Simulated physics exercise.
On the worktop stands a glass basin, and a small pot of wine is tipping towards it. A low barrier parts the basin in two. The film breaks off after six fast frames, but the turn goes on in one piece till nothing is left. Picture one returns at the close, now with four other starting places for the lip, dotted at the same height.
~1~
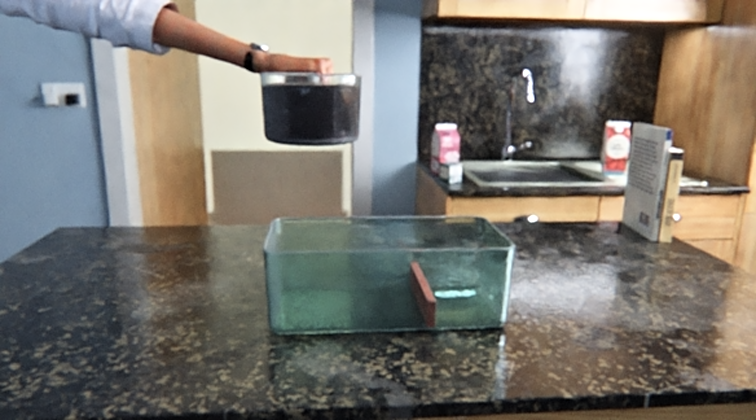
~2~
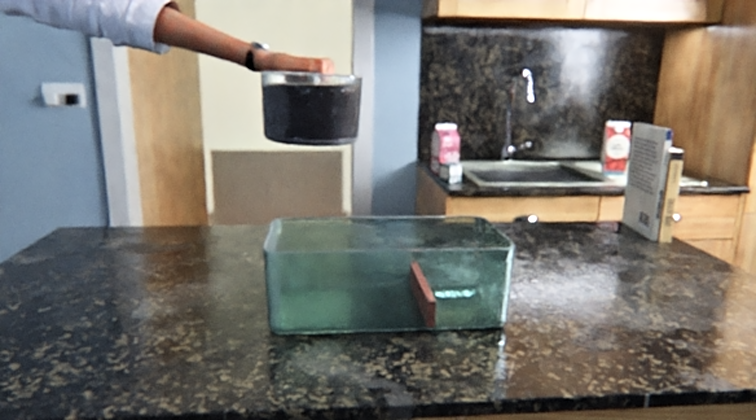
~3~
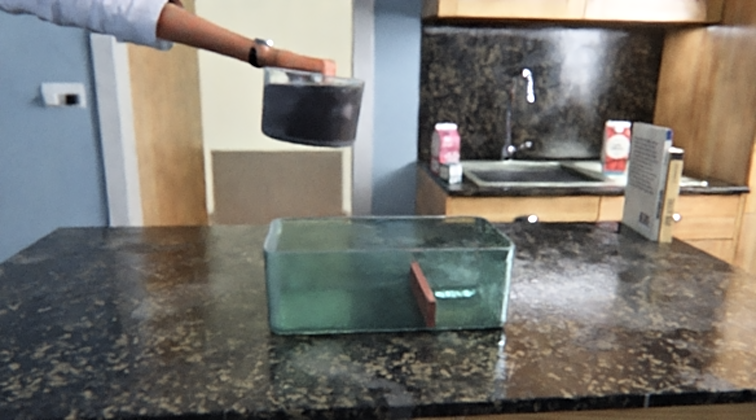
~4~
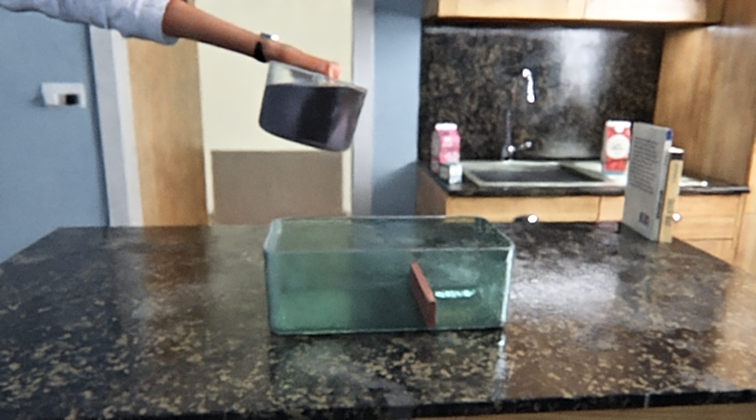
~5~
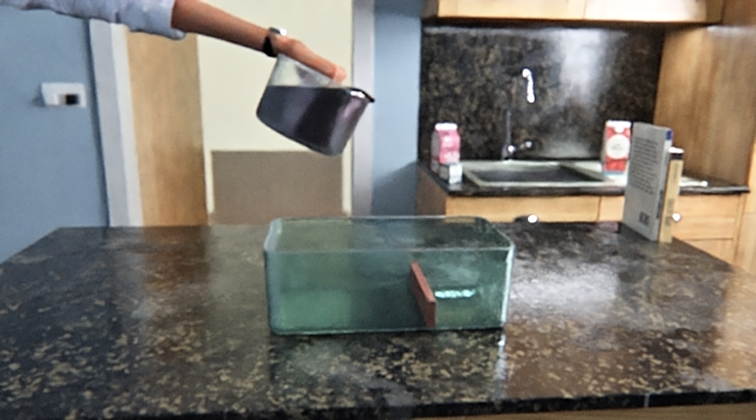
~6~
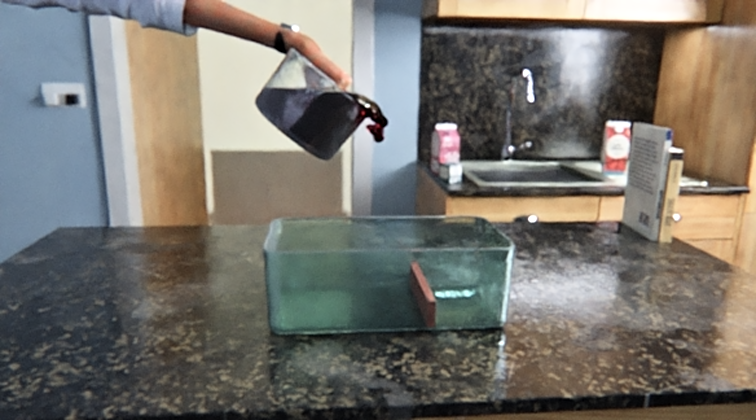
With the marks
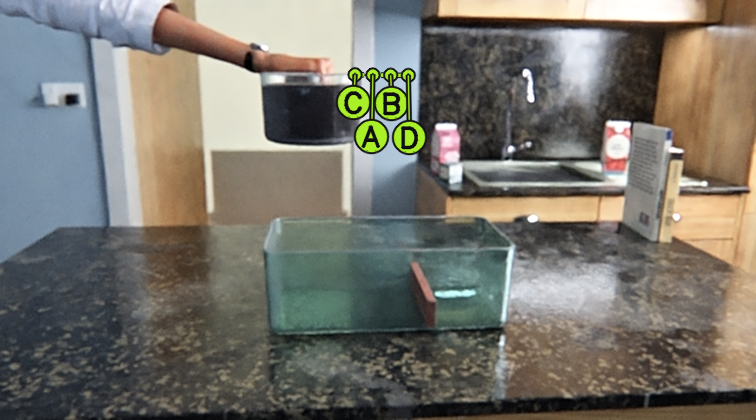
A hand tilts a small pot above a divided glass basin until dark red wine spills over its lip.
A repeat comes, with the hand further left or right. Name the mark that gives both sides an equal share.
Go for A.
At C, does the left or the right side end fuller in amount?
The left side.
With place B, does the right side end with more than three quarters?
No, it does not.
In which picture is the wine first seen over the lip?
Picture 5.
On the marked copy, A at (372, 74); B at (390, 75); C at (355, 74); D at (408, 75).
If A is chosen, about 48 % ends left of the wall and 50 % right of it.
If B is chosen, about 36 % ends left of the wall and 62 % right of it.
If C is chosen, about 66 % ends left of the wall and 30 % right of it; 3 % is lost outside.
If D is chosen, about 33 % ends left of the wall and 64 % right of it; 3 % is lost outside.
